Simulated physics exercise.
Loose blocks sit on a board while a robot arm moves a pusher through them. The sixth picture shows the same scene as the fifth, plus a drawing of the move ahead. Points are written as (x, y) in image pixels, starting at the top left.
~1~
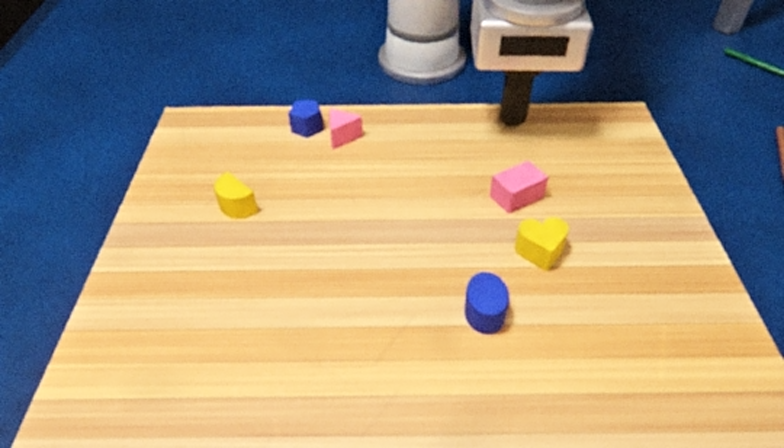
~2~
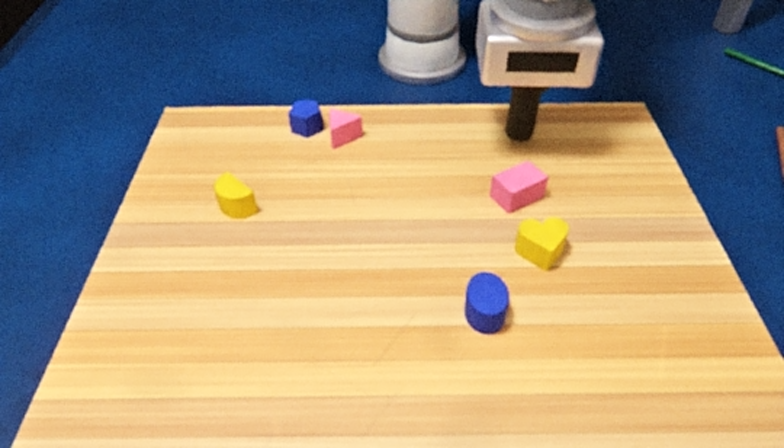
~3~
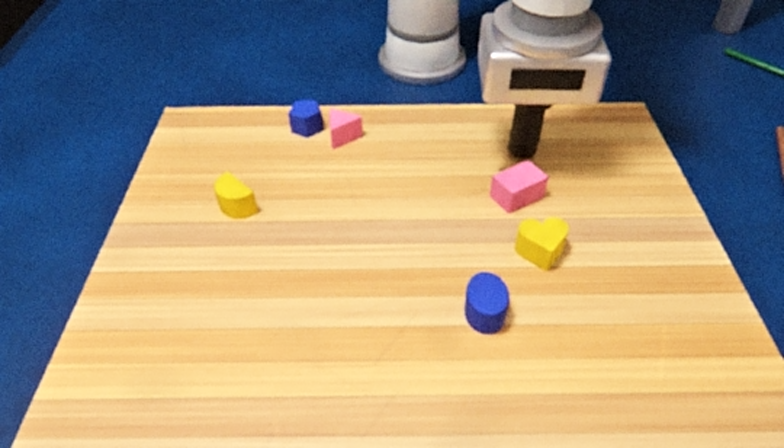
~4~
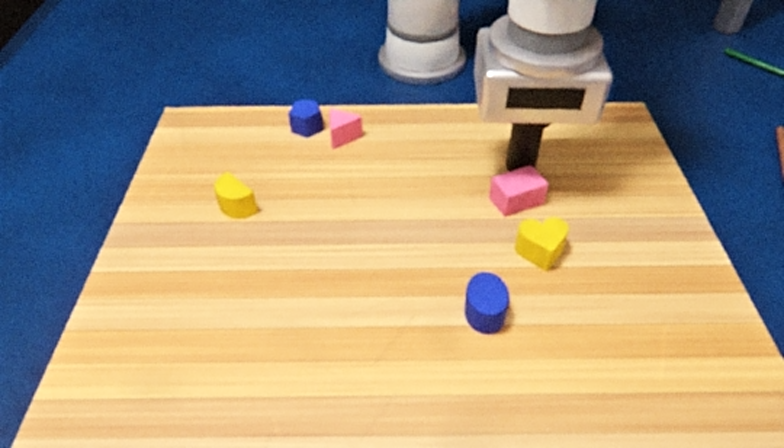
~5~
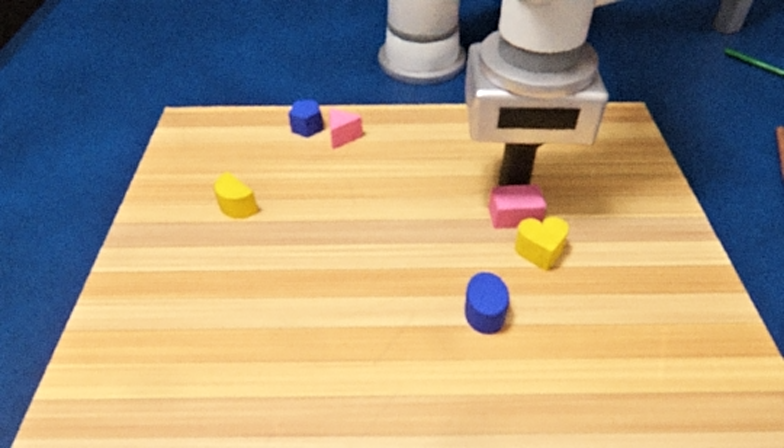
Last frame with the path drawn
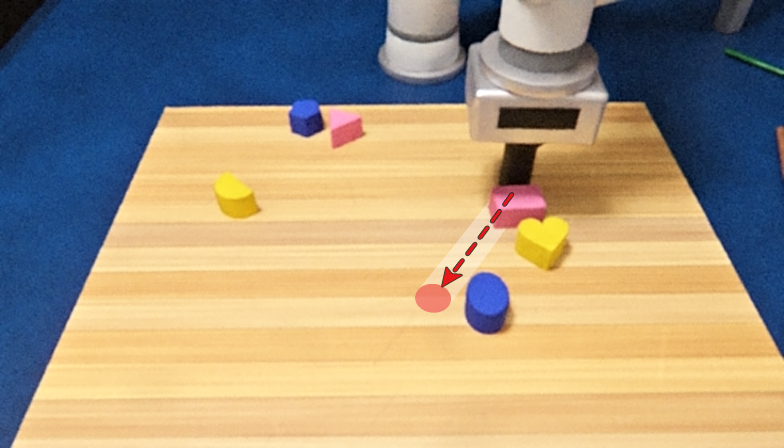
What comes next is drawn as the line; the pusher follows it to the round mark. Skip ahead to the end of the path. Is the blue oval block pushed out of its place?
Final answer: No.
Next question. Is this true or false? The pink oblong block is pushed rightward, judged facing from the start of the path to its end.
Verdict: False.
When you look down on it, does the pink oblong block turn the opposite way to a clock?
Yes.
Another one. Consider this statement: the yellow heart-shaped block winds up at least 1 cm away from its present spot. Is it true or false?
My answer: True.
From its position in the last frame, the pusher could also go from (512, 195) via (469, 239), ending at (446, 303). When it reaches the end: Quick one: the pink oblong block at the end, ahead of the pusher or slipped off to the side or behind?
I predict the pusher has moved past it.
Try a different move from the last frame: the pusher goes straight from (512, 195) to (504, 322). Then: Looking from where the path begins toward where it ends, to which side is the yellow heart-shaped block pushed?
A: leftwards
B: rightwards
A
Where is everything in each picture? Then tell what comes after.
The first picture shows lower end of the pusher (513, 118), tops of blocks, blue oval block (488, 292), pink oblong block (521, 175), yellow heart-shaped block (545, 231).
The second picture shows pusher (519, 134), blocks as before.
The third picture shows pusher (522, 150), blocks as before.
The fourth picture shows pusher (520, 168), pink oblong block (520, 180).
The fifth picture shows pusher (513, 187), blue oval block (488, 292), pink oblong block (519, 195), yellow heart-shaped block (545, 231).
The drawn path runs from (512, 195) to (433, 298).
The first path, step by step. One third of the way, pusher (490, 218); pink oblong block (511, 228), turned 35° anticlockwise; yellow heart-shaped block (551, 239), turned 35° anticlockwise.
Two thirds of the way, pusher (463, 253); pink oblong block (512, 235), turned 50° anticlockwise; yellow heart-shaped block (553, 241), turned 45° anticlockwise.
At the end, pusher (434, 290); blue oval block not moved; pink oblong block (512, 235), turned 50° anticlockwise; yellow heart-shaped block (553, 241), turned 45° anticlockwise.
